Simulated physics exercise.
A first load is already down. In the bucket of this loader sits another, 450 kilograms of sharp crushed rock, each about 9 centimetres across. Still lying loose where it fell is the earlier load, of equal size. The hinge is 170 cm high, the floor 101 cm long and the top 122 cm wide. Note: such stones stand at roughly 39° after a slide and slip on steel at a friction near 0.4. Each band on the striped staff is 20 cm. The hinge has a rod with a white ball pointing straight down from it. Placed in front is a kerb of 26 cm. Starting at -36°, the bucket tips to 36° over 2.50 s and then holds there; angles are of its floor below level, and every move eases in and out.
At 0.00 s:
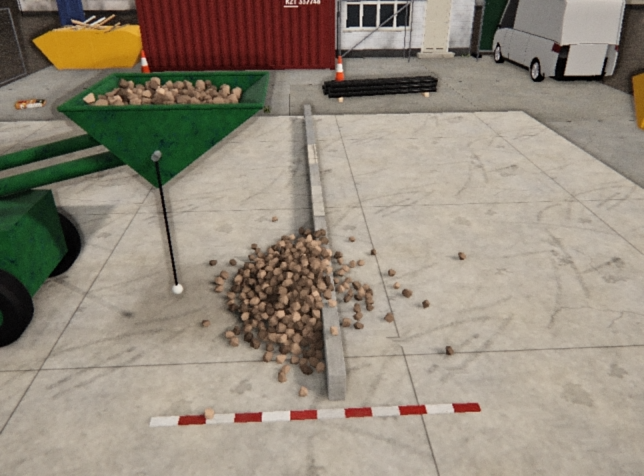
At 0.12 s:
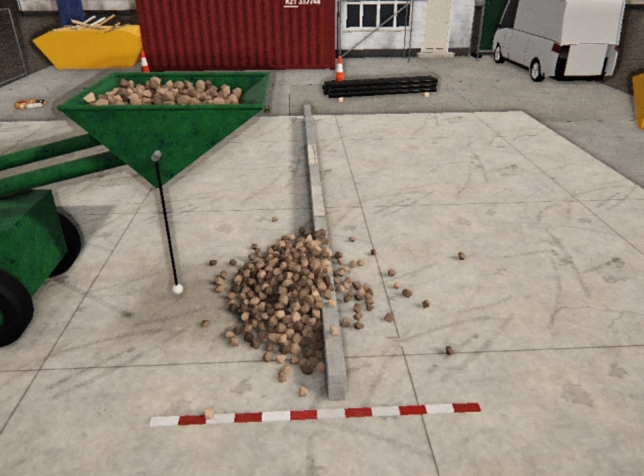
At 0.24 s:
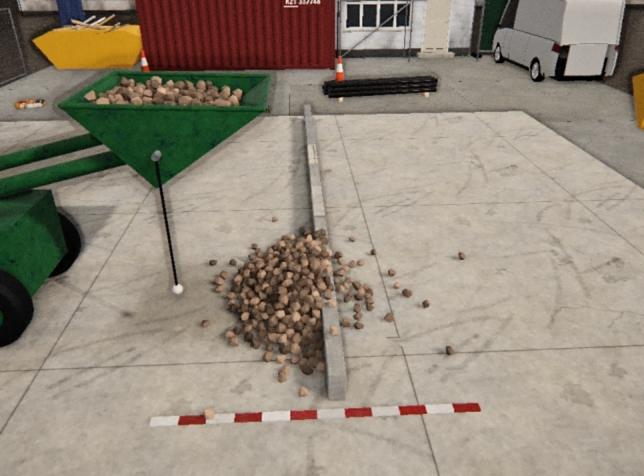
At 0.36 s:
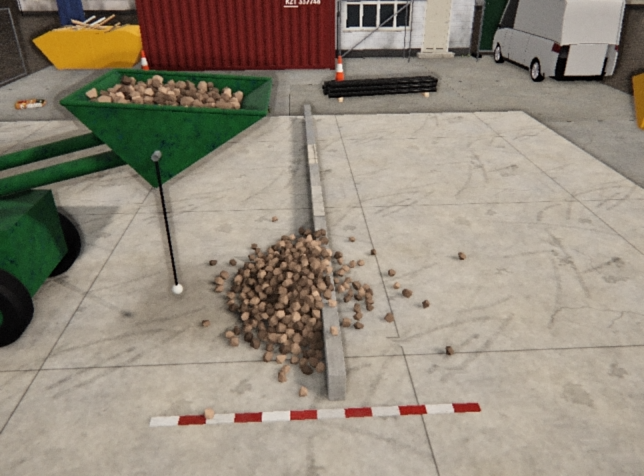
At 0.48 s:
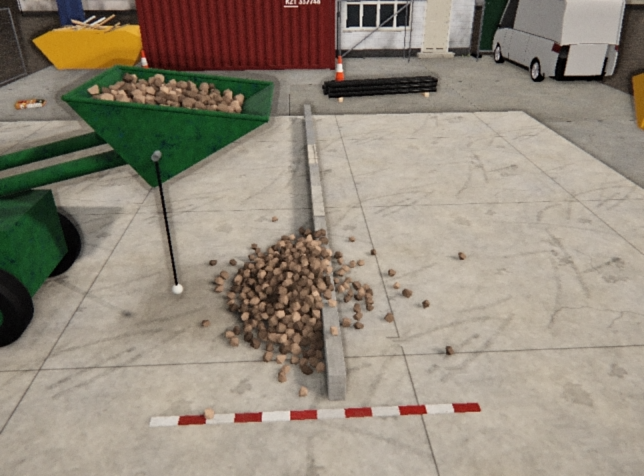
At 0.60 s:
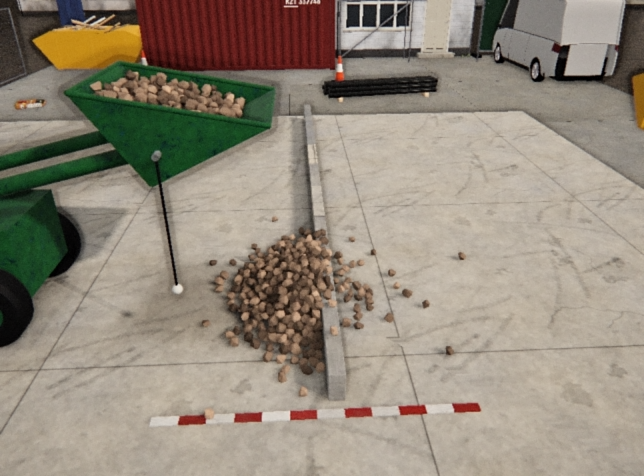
In a concrete yard, a green loader's raised bucket, full of brown stones, tilted slightly down towards the right, its load shifting only a little, while a pile of stones lay still across a kerb.
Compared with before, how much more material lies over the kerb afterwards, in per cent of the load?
Some 28 per cent of a load more.
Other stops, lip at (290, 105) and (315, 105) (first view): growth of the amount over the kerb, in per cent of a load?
65 % and 95 %.
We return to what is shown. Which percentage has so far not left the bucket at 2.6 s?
35 % still inside.
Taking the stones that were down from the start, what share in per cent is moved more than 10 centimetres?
Around 5 in a hundred.
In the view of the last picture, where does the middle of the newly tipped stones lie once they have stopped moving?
Their middle rests near (299, 281).
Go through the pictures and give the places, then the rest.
In the first frame, lip at (262, 106), floor tilted -36°, highest stones at (139, 88). The earlier load is highest near (312, 255), 39 cm above ground level, 93 % on this side of the kerb, 7 % over the kerb.
In the second frame, lip at (263, 107), floor tilted -36°, highest stones at (140, 88); the stones move at 0.0 m/s on average.
In the third frame, lip at (264, 110), floor tilted -34°, highest stones at (131, 87); the stones move at 0.1 m/s on average.
In the fourth frame, lip at (266, 114), floor tilted -32°, highest stones at (132, 85); the stones move at 0.1 m/s on average.
In the fifth frame, the bucket is at -29°, its lip at (268, 119); the top of the load is at (133, 83); the stones move at 0.1 m/s on average.
In the sixth frame, lip at (270, 126), floor tilted -26°, highest stones at (132, 80); the stones move at 0.1 m/s on average.
After 1.9 s the floor is at 25°; in per cent of one load, 100 in the bucket, 93 on this side of the kerb, 7 over the kerb; the foremost stones are at (411, 289).
After 2.6 s the floor is at 36°; in per cent of one load, 36 in the bucket, 155 on this side of the kerb, 8 over the kerb; the foremost stones are at (411, 289).
After 3.0 s the floor is at 36°; in per cent of one load, 8 in the bucket, 172 on this side of the kerb, 20 over the kerb; the foremost stones are at (417, 289).
After 5.8 s the floor is at 36°; in per cent of one load, 0 in the bucket, 165 on this side of the kerb, 35 over the kerb; the foremost stones are at (435, 298). Net gain over the kerb, 28.
